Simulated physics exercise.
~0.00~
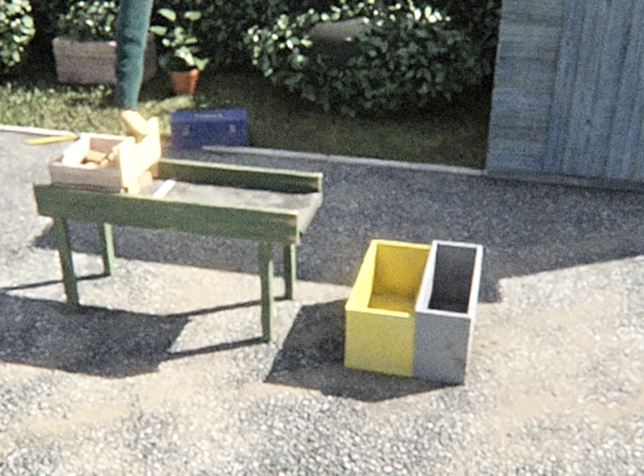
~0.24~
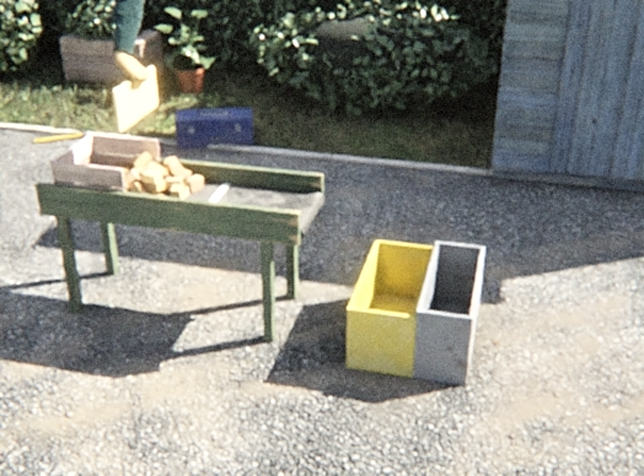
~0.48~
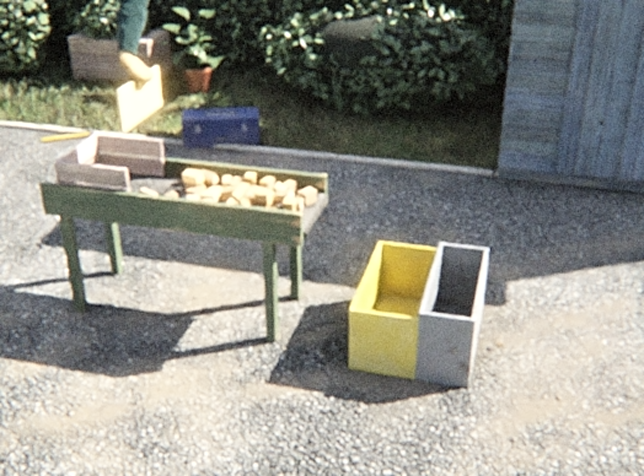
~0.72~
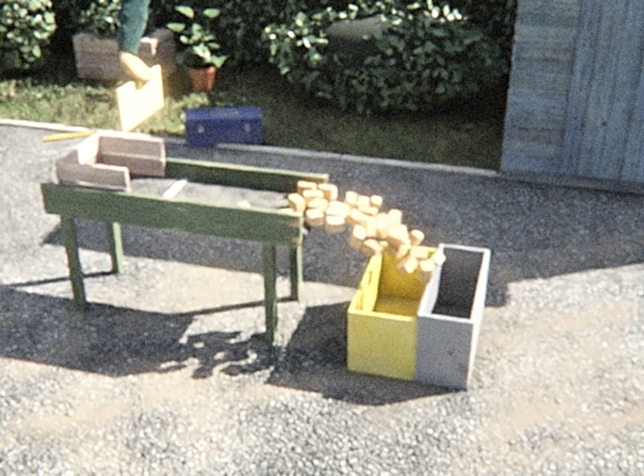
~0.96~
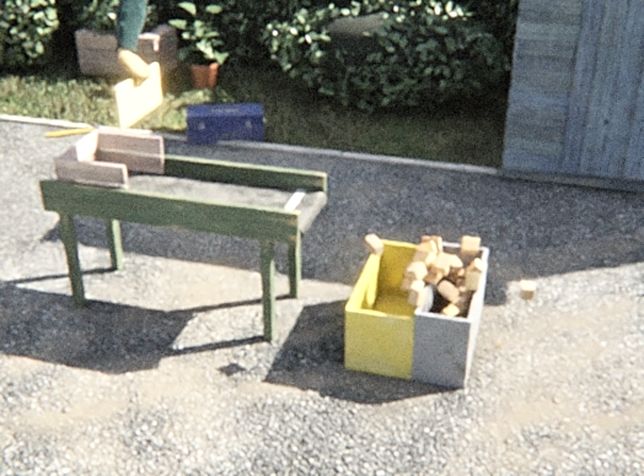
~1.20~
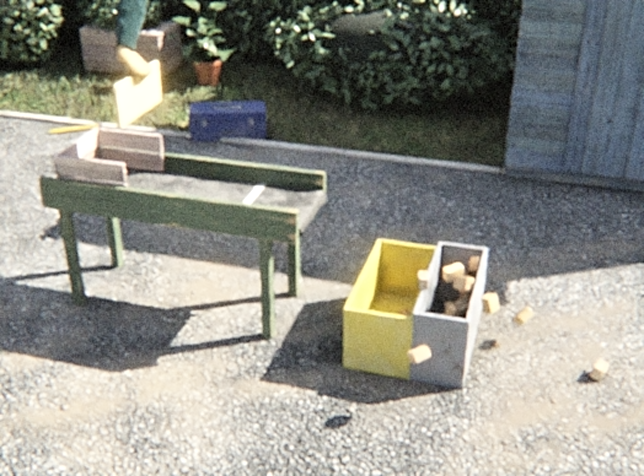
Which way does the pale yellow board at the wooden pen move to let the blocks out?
It moves up, clear of the pen, and the blocks then travel along the belt.
Wooden blocks sliding along a green-sided belt once a board lifts, flying off its end, mostly into the grey box, some beyond.
